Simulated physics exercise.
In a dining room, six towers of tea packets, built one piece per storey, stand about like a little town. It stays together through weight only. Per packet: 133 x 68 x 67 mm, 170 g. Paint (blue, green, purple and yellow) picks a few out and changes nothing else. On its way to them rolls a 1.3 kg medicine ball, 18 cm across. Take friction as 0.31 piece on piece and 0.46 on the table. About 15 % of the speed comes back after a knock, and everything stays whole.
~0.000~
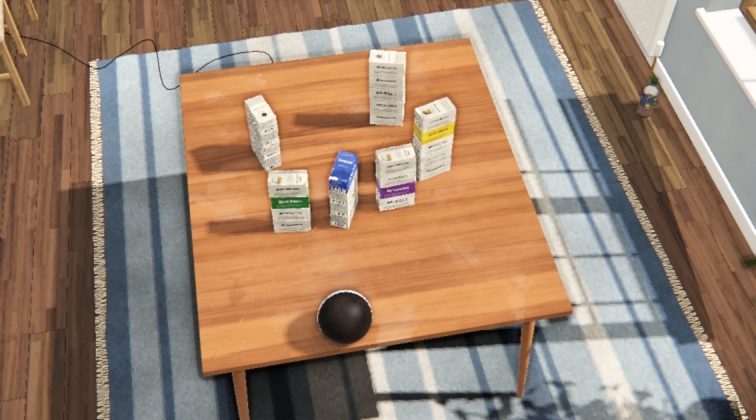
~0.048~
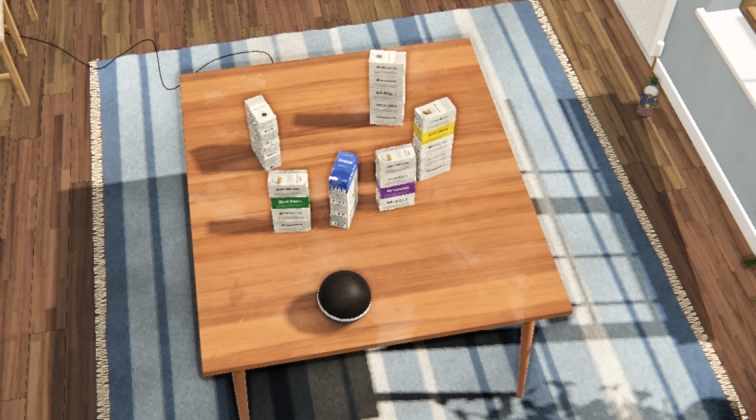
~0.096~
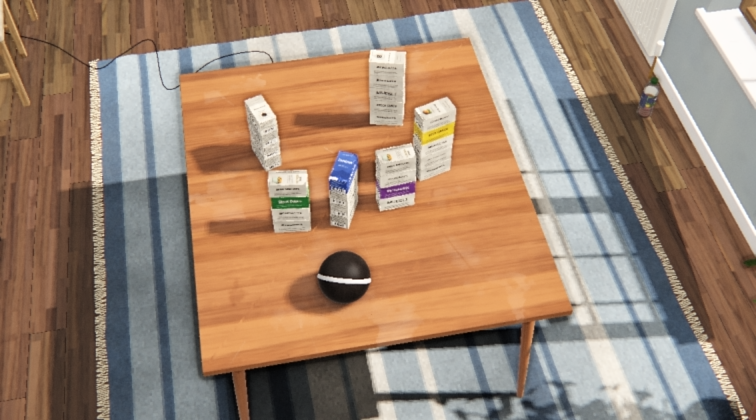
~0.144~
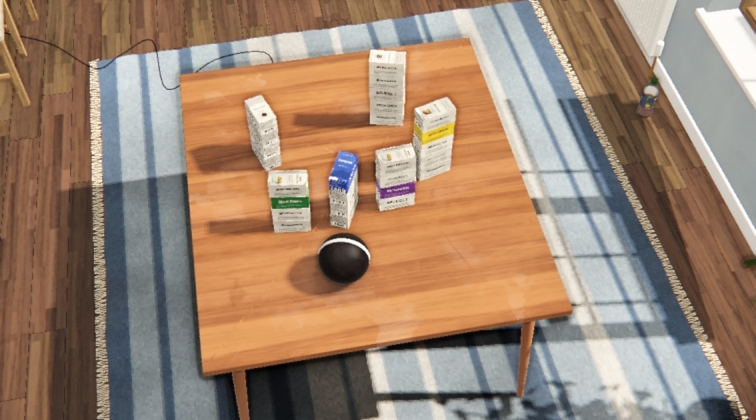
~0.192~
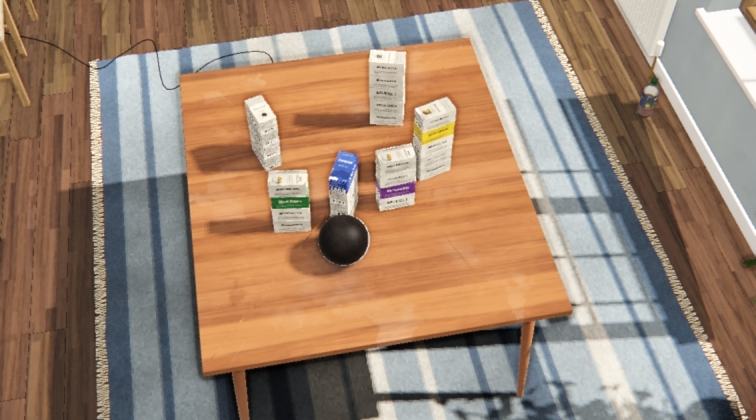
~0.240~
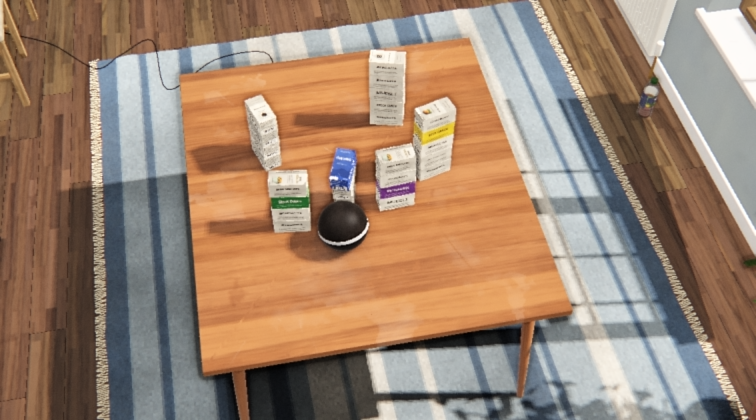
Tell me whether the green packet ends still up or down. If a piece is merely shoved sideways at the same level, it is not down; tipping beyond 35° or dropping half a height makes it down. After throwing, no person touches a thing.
The green packet ends still up.
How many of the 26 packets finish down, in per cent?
Around 10 per cent, I'd say.
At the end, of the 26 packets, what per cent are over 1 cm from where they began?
It comes to 20 percent.
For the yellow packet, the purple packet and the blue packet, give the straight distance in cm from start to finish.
Approx. shifts in cm - yellow: 0; purple: 0; blue: 44.
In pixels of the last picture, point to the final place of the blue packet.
Around (315, 127).
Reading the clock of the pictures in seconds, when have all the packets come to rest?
Close to 1.5 seconds.
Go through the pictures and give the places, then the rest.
In the first picture (places mark the middle of the side facing us), ball (345, 317) 34 cm from contact, 1.6 m/s; green packet (290, 204); yellow packet (439, 134); purple packet (398, 191); nothing disturbed.
In the second picture, ball (345, 297) 26 cm from contact, 1.6 m/s; green packet (290, 204).
In the third picture, ball (344, 277) 19 cm from contact, 1.6 m/s; green packet (290, 204).
In the fourth picture, ball (344, 258) 11 cm from contact, 1.6 m/s; green packet (290, 204).
In the fifth picture, ball (344, 240) 29 mm from contact, 1.6 m/s; green packet (290, 204).
In the sixth picture, ball (343, 226) after contact, 1.0 m/s; green packet (290, 204); blue packet (342, 164) leaning 6°; yellow packet (439, 134); 4 disturbed, none down.
After 0.34 s, ball still moving; none of the 26 packets down, 4 disturbed; green packet unmoved; blue packet leaning 31°.
After 0.54 s, ball still moving; 1 of the 26 packets down; green packet unmoved; blue packet leaning 15°, 39 mm lower.
After 0.86 s, ball still moving; 3 of the 26 packets down; green packet unmoved; blue packet on its side.
At rest (1.7 s), ball at rest; 3 of the 26 packets down; green packet unmoved; blue packet on its side; yellow packet unmoved. As the last picture would show them, middles, green packet near (290, 196), blue packet near (315, 127).
